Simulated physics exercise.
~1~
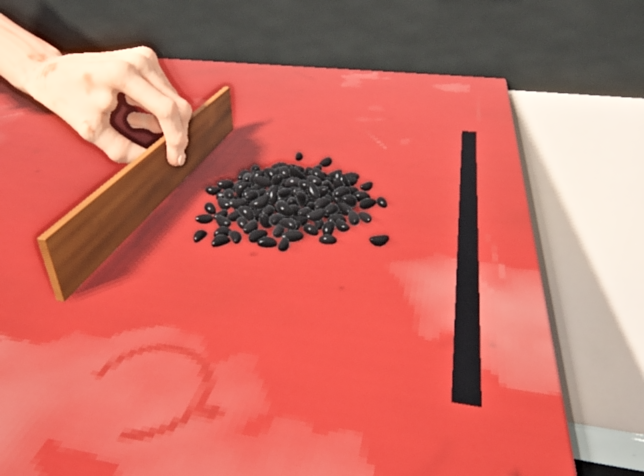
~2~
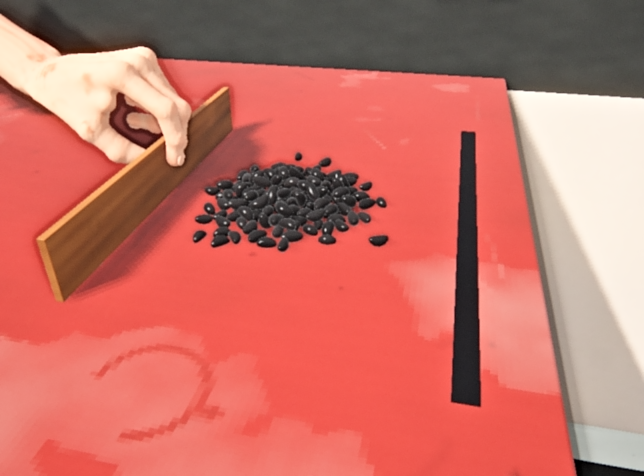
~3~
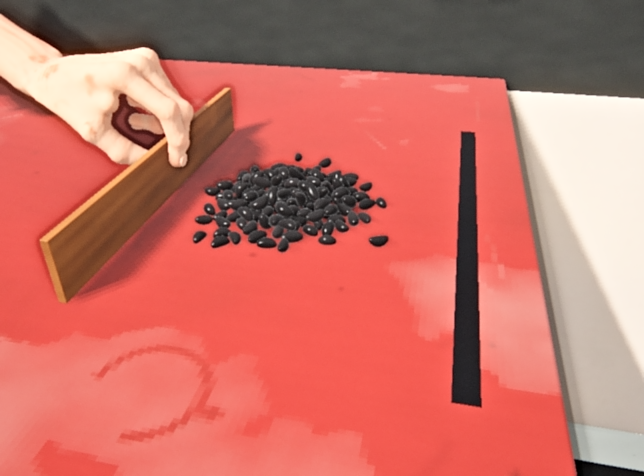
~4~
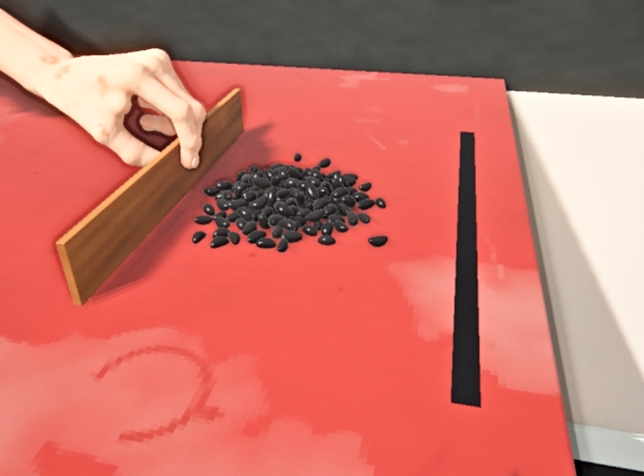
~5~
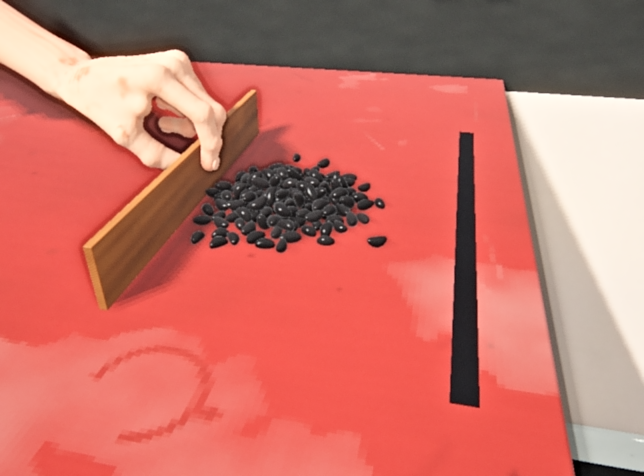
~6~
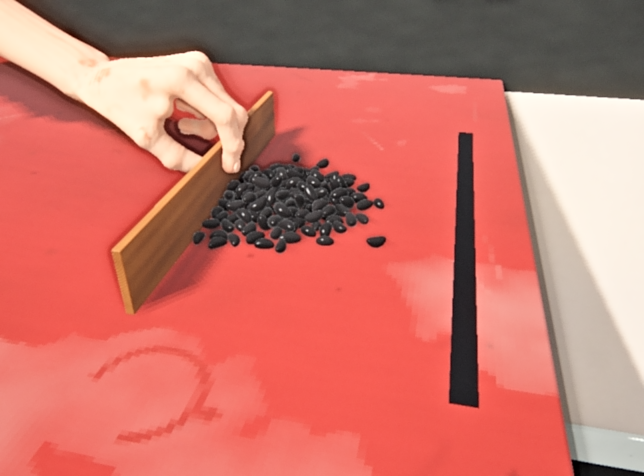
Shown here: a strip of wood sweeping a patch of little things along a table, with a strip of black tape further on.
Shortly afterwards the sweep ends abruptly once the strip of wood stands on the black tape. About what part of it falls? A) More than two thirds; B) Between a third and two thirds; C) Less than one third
Between a third and two thirds.
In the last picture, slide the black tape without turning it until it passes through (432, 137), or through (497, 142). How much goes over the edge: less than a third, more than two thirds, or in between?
Try 1 - less than a third; try 2 - beyond two thirds.
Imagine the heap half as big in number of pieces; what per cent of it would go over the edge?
It would be roughly 40 percent.
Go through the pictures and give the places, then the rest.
In the first frame, strip of wood at (69, 252), at rest; black tape at (469, 138), about two fingers from the edge; edge at (534, 233); the heap at (293, 203), black beans.
In the second frame, strip of wood at (69, 252), at rest.
In the third frame, strip of wood at (72, 253); the heap at (292, 204).
In the fourth frame, strip of wood at (87, 256).
In the fifth frame, strip of wood at (112, 260); the heap at (291, 205).
In the sixth frame, strip of wood at (139, 263); black tape at (466, 139); edge at (531, 234); the heap at (292, 199), a small part pushed along.
Soon, strip of wood still moving, near (348, 160); heap all on the table, its front near (462, 235).
A while on, strip of wood stopped at the black tape; heap about a third over the edge.
Towards the end, strip of wood stopped at the black tape; heap about half over the edge.
Finally, strip of wood stopped at the black tape; heap about half over the edge.
